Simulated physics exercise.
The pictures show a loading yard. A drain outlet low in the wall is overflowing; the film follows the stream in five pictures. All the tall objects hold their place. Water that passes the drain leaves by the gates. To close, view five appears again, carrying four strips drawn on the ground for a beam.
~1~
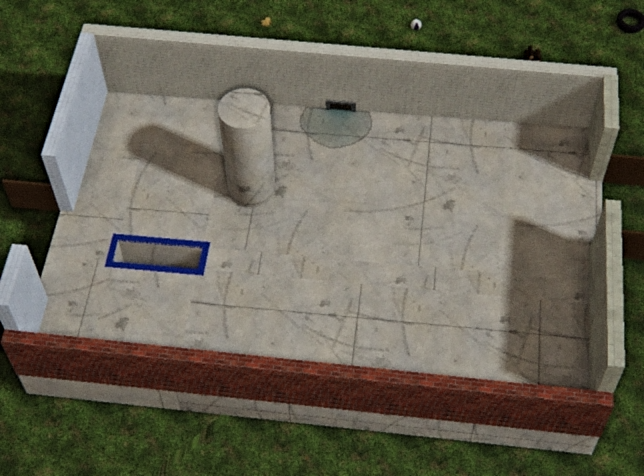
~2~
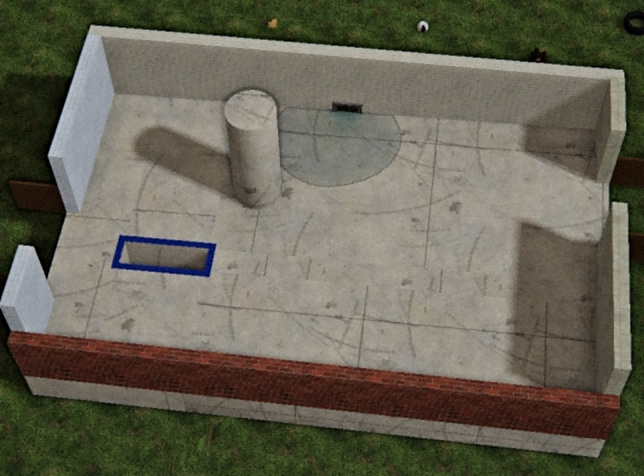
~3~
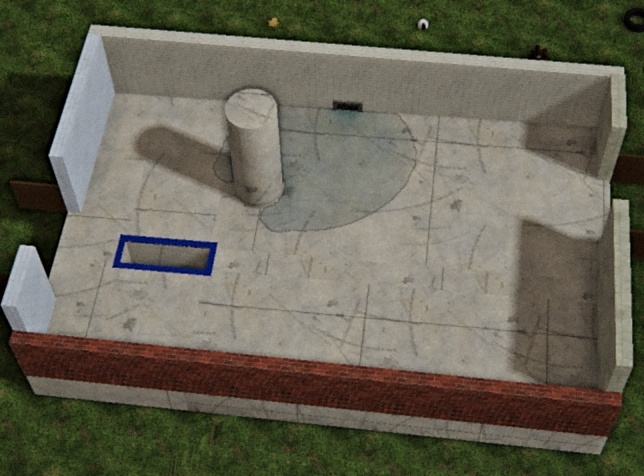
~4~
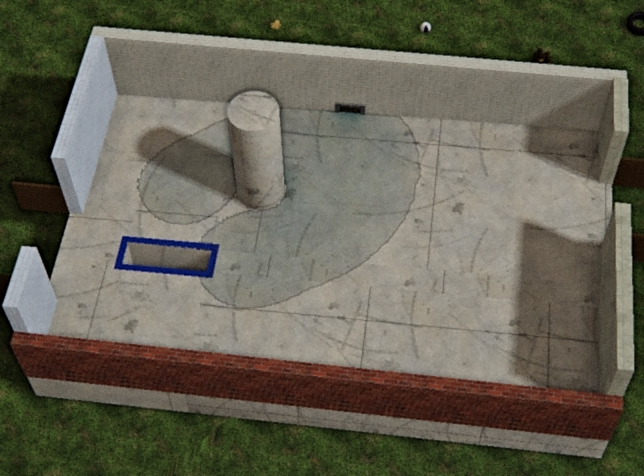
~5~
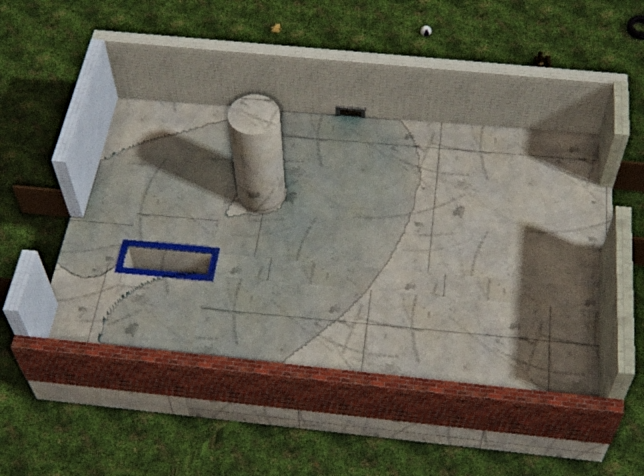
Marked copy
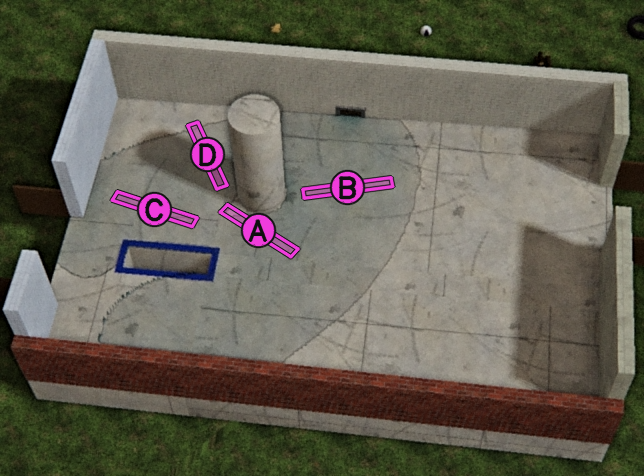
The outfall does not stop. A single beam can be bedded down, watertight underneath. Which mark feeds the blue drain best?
The answer is position D.
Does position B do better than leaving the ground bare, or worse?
Position B is worse.
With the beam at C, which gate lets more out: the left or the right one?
More leaves on the left.
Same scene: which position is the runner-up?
It is C.
On the marked copy, A from (223, 208) to (294, 252); B from (303, 193) to (391, 182); C from (114, 196) to (194, 222); D from (192, 123) to (221, 187).
Choosing A, about 17 % of the stream goes into the blue drain, about 83 % out by the gates.
Choosing B, about 19 % of the stream goes into the blue drain, about 80 % out by the gates.
Choosing C, about 27 % of the stream goes into the blue drain, about 73 % out by the gates.
Choosing D, about 35 % of the stream goes into the blue drain, about 65 % out by the gates.
